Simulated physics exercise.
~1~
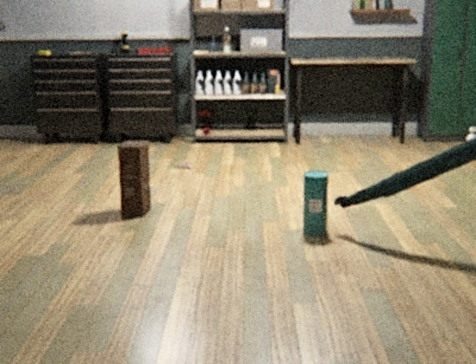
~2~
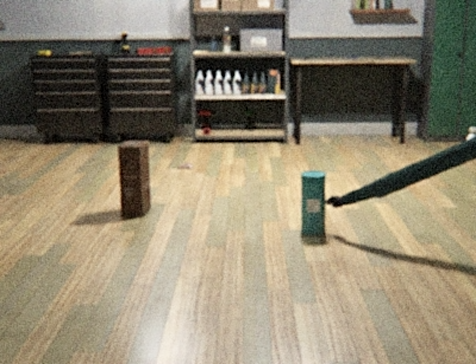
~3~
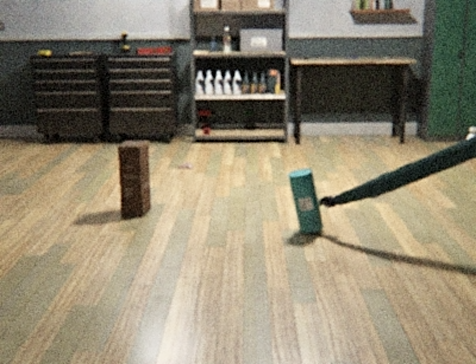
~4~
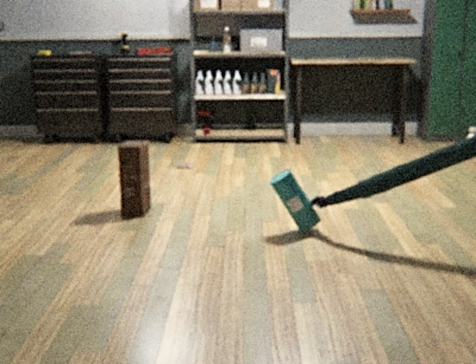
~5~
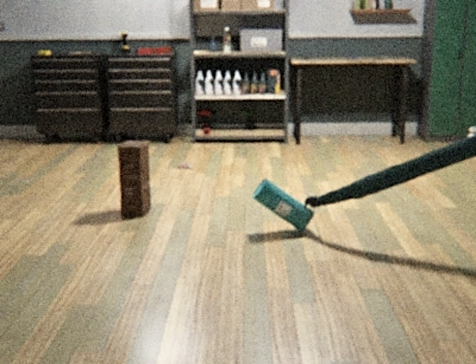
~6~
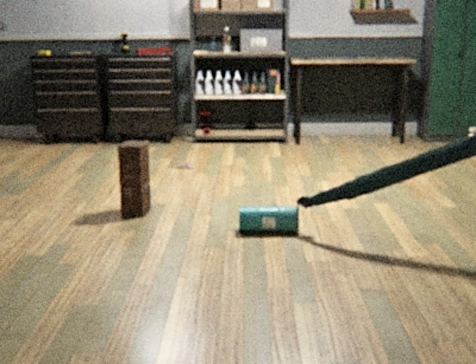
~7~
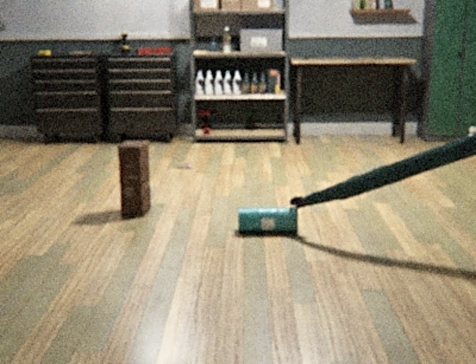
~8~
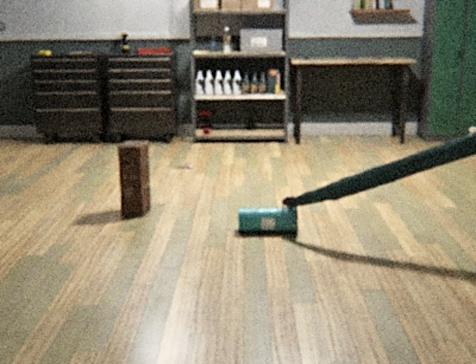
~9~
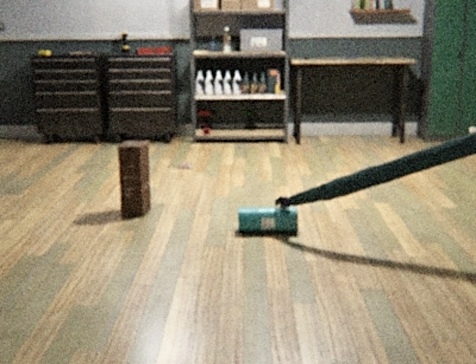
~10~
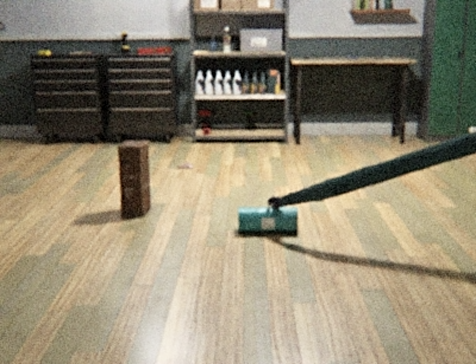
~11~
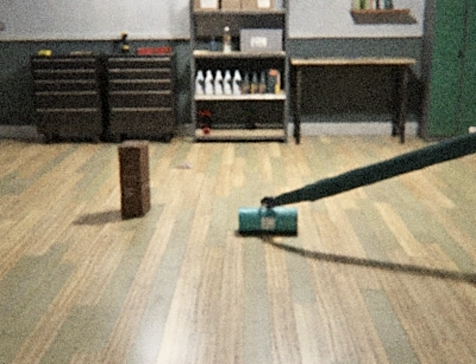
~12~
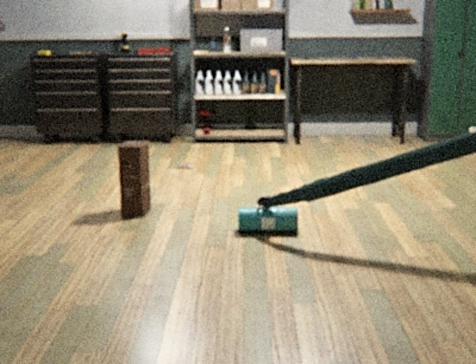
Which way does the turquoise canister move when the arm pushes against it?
The turquoise canister moves to the left, tipping over that way until it lies on its side.
